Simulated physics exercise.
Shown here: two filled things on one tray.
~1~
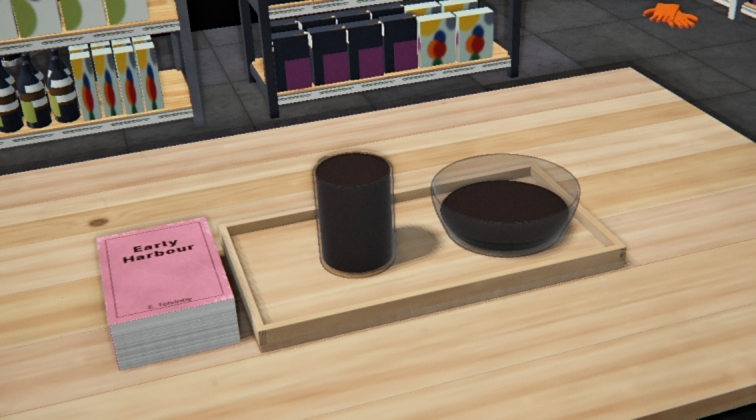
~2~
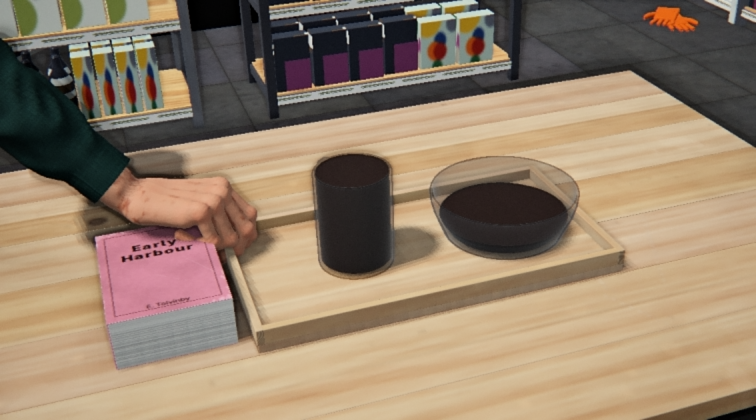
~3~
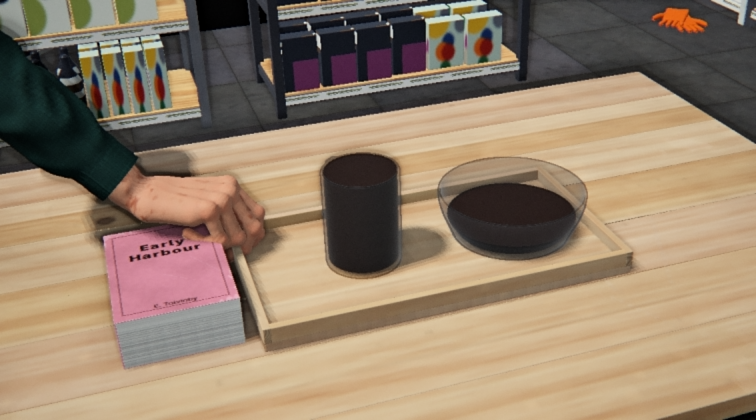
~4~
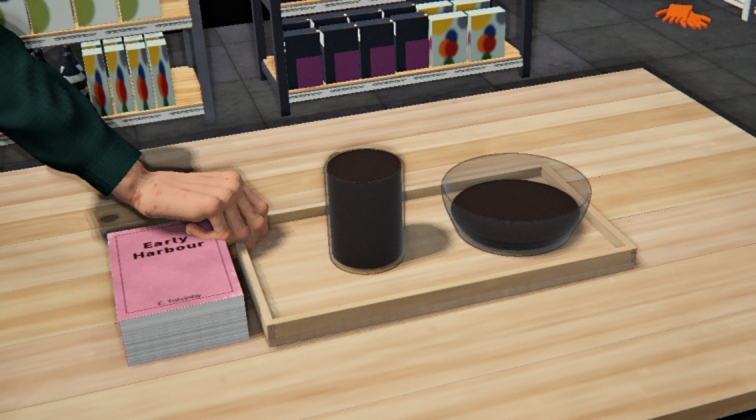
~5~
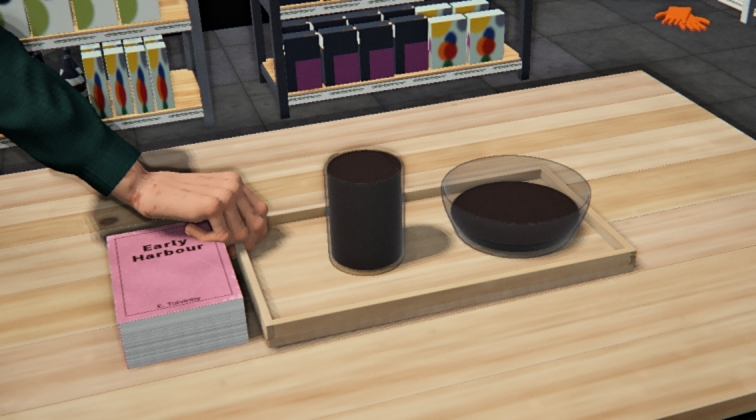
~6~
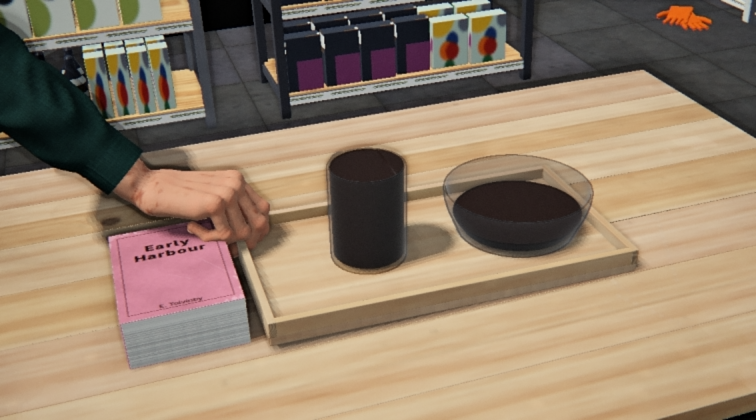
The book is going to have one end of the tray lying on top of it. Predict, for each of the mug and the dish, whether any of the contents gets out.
Mug - some gets out; dish - nothing gets out.
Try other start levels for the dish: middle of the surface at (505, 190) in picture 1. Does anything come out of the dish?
My call: Slops over.
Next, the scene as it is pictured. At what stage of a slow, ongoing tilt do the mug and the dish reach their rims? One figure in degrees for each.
About 4° and then about 25°.
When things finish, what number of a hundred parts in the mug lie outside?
4 %.
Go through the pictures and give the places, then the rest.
In the first picture, the tray lies flat; mug (355, 212) full to the brim; dish (504, 204) about a third full; book (177, 334).
In the second picture, a hand takes the end of the tray; mug full to the brim, surface at (352, 171); dish about a third full, surface at (503, 213).
In the third picture, the end has come up a little; mug (362, 213) full to the brim; dish (511, 207) about a third full.
In the fourth picture, slope near 1°; mug full to the brim, surface at (364, 166); dish about a third full, surface at (514, 210); book (186, 331).
In the fifth picture, the tray slopes by about 1°; mug (365, 210) full to the brim; dish (514, 205) about a third full.
In the sixth picture, the end is rising; mug full to the brim, surface at (367, 166); dish about a third full, surface at (516, 212); book (187, 334).
Soon after, the tray slopes by about 5°; mug, some has gone over its rim; dish, nothing has left it.
Later, the tray slopes by about 10°; mug, some has gone over its rim; dish, nothing has left it.
In the end, the tray slopes by about 9°, resting on the book; mug, some has gone over its rim; dish, nothing has left it.
